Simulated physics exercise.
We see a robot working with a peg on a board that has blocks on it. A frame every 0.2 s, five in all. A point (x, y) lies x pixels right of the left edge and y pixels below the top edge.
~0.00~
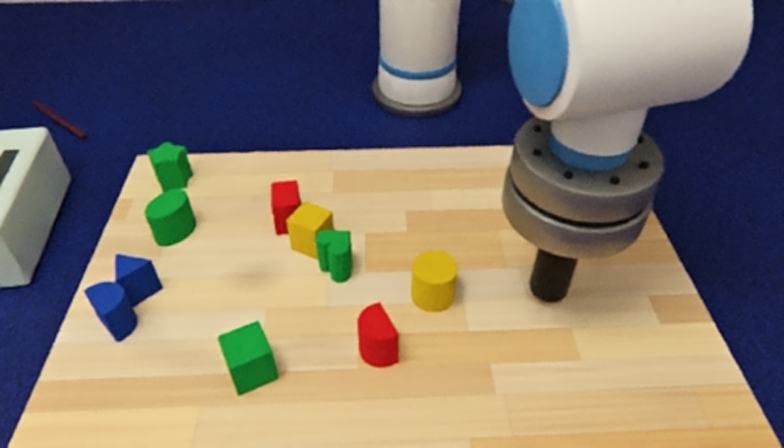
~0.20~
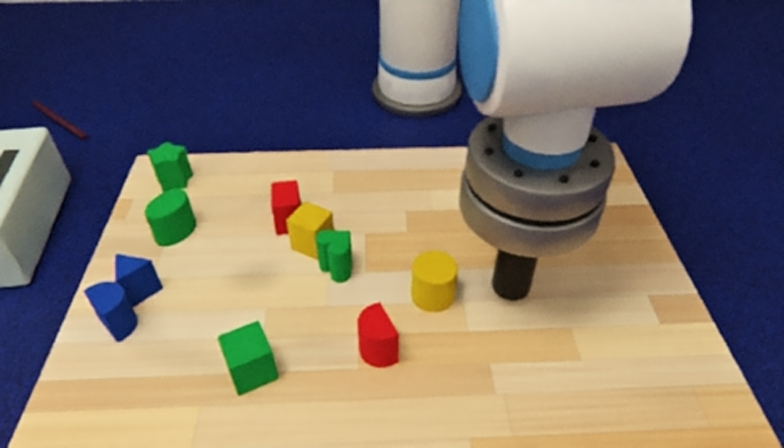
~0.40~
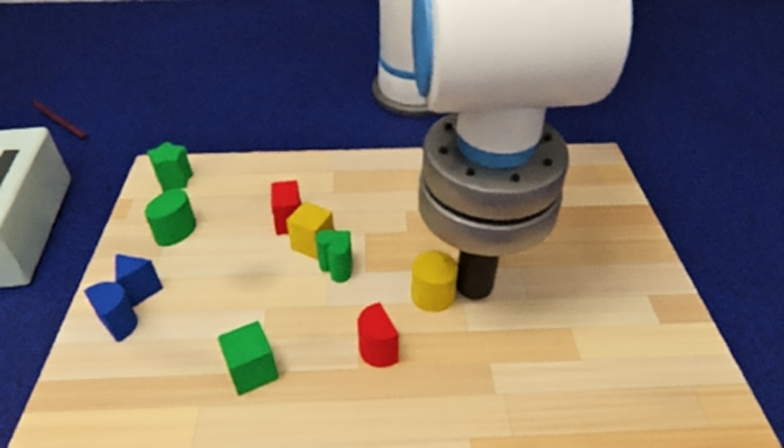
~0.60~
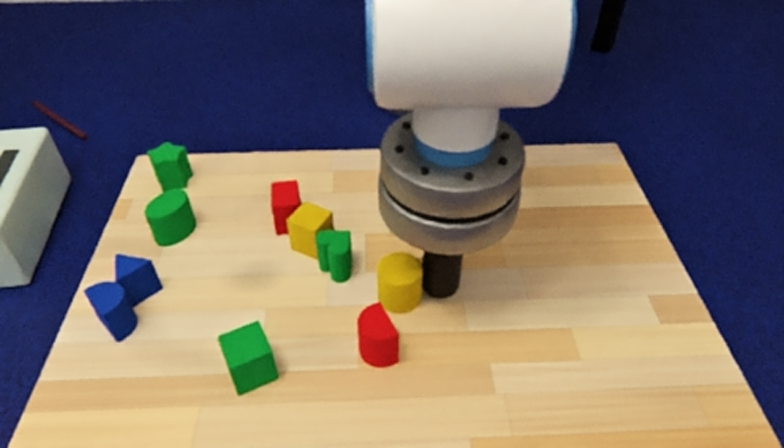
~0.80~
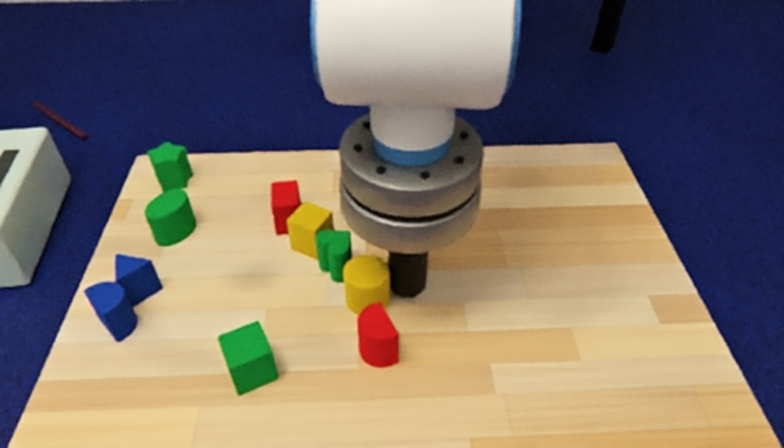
In this clip, a robot arm with a dark peg moves left across a wooden board scattered with colored blocks, reaches the yellow round block, and pushes it left until it is close to the green heart block.
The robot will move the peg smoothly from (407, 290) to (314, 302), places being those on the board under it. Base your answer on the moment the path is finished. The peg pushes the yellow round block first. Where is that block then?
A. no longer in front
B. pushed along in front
Option B.
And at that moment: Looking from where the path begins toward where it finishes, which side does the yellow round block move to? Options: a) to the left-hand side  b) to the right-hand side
I choose a.
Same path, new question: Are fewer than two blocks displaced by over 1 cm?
Yes - that is the case.
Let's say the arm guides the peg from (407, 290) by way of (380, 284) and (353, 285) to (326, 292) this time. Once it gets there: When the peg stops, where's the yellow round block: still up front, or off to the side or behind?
It holds its place in front.
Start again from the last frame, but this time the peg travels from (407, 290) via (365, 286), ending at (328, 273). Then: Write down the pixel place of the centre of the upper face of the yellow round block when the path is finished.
At roughly (316, 277).
On the path given first. Halfway along, peg (360, 289); yellow round block (318, 280).
At the end, peg (313, 295); green heart not moved; yellow round block (270, 293).
